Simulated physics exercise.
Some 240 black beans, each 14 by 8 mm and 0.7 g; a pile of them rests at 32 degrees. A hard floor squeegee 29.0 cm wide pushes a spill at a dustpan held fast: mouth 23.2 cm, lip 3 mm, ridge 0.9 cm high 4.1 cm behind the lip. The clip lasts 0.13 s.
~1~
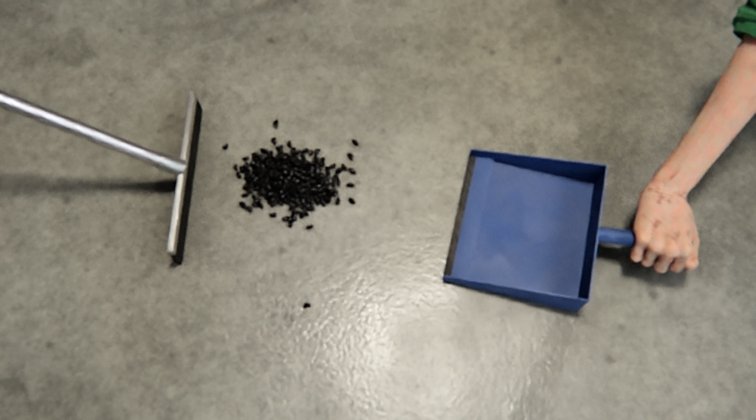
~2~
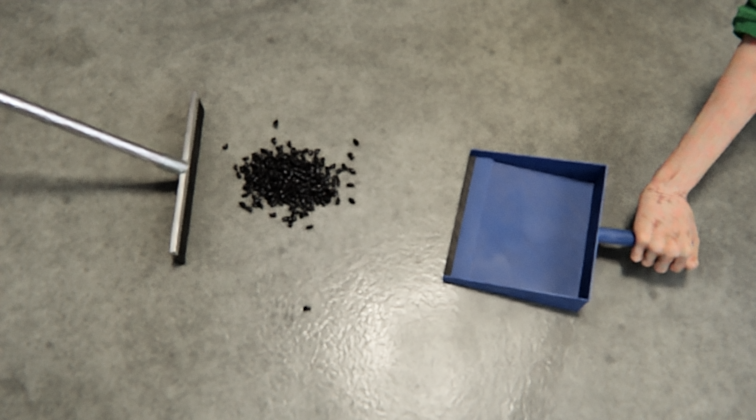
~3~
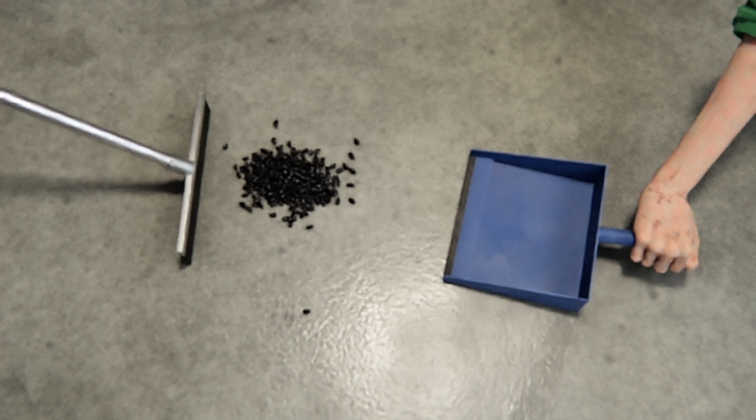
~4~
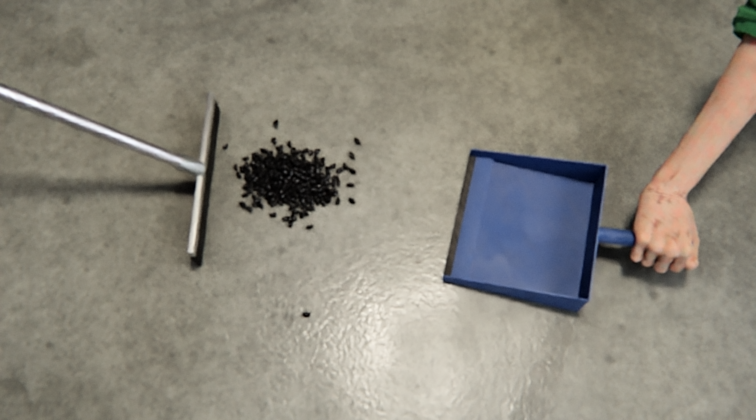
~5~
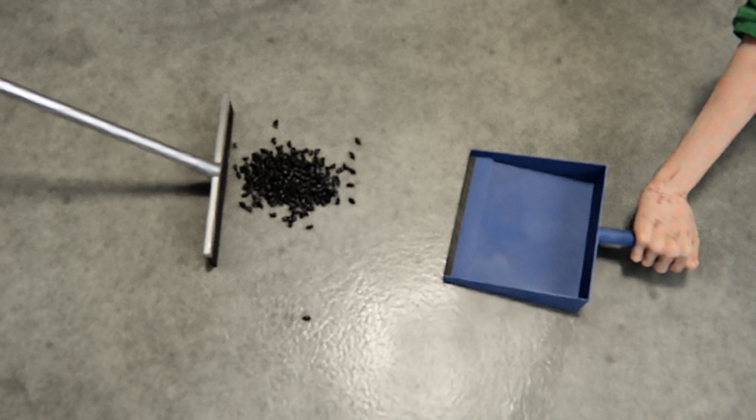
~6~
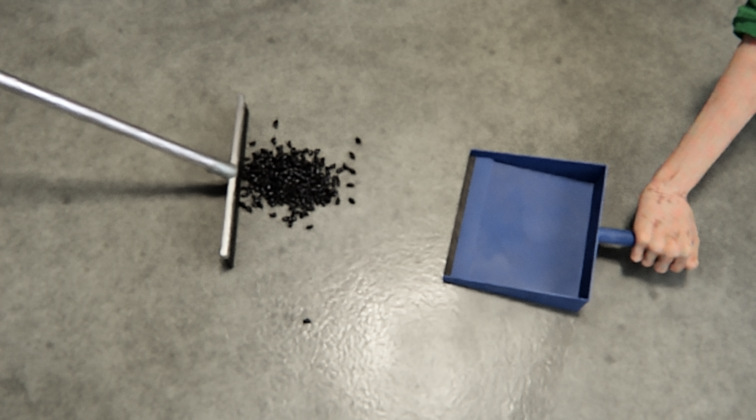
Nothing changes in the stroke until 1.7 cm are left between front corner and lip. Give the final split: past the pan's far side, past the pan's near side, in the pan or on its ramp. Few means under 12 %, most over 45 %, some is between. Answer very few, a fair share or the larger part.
Far side: A fair share, near side: Very few, pan: A fair share.
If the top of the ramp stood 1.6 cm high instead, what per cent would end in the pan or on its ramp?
In that case some 30 per cent.
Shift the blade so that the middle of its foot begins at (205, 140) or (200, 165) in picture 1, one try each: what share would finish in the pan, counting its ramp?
Some 35 and 35 per cent.
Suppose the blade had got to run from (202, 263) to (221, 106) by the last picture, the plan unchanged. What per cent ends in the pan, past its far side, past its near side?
Pan 5, far 5, near 5.
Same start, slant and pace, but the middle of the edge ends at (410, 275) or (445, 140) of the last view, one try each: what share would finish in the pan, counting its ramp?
About 25 and 30 per cent.
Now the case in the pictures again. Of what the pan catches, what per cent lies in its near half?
Roughly 30 per cent.
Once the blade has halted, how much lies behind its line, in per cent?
About 0 per cent.
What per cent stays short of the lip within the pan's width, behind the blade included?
Some 40 per cent.
Then, 0.17 s after the last picture, middle of the blade 21 cm from the lip; 0 % over the lip, far side 5 %, near side 0 %.
Then, 0.29 s after the last picture, middle of the blade 9 cm from the lip; 0 % over the lip, far side 15 %, near side 0 %.
Then, 0.53 s after the last picture, middle of the blade 5 cm from the lip; 35 % over the lip, far side 25 %, near side 0 %.
In the end, far side 25 %, near side 0 %, pan 35 %, in front of the lip or behind the blade 40 %.
